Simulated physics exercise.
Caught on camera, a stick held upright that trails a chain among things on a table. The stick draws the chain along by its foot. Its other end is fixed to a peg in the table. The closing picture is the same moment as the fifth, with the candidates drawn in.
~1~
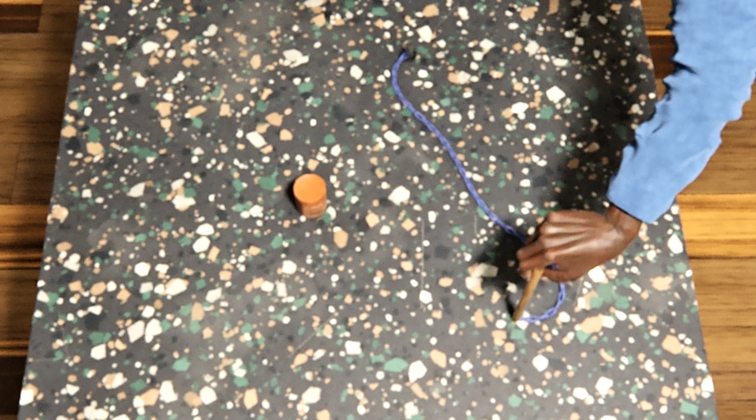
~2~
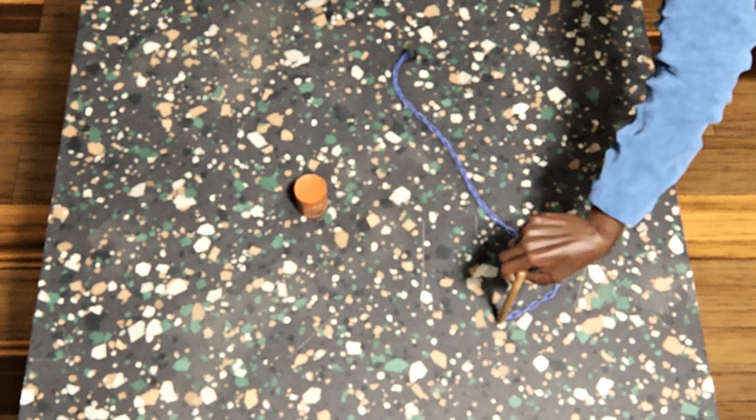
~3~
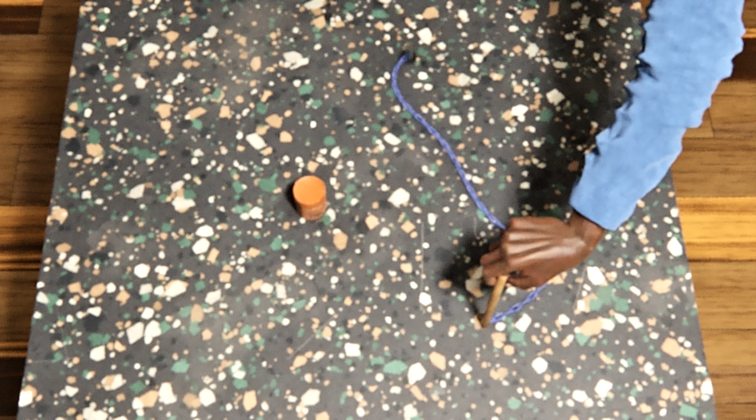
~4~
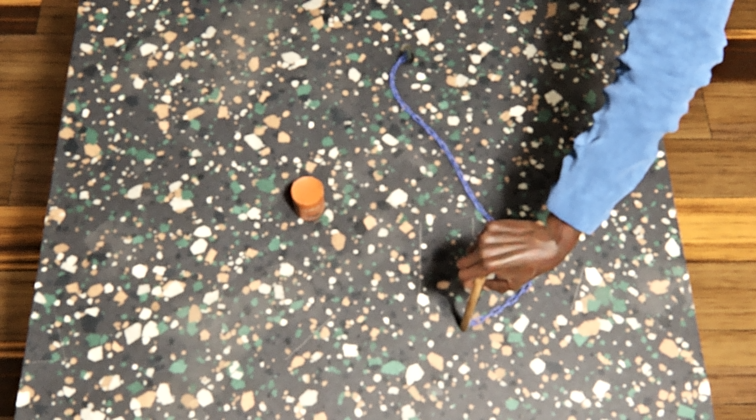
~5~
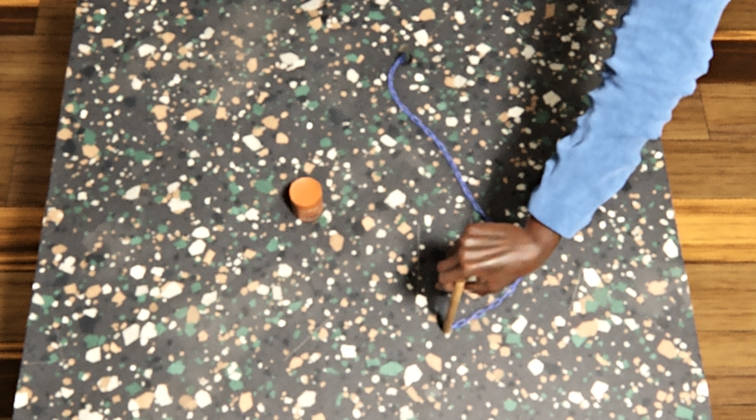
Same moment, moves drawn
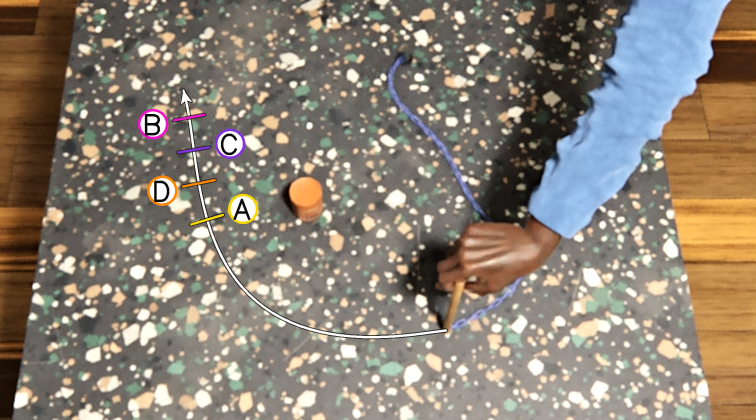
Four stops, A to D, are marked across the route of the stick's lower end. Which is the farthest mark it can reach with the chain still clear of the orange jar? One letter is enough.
Up to mark A.
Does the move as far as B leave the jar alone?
No.
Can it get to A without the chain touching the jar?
Yes.
On the marked copy, A at (207, 220); B at (189, 118); C at (194, 150); D at (199, 183); the route from (446, 330) via (231, 272) to (184, 91).
Following A. Soon after the start, foot of the stick (339, 335), middle of the chain (462, 197).
Later, foot of the stick (246, 291), middle of the chain (420, 204).
In the end, foot of the stick (207, 220), middle of the chain (398, 202); nothing has been touched.
As for the rest, B brings the chain against the jar; C brings the chain against the jar; D brings the chain against the jar.
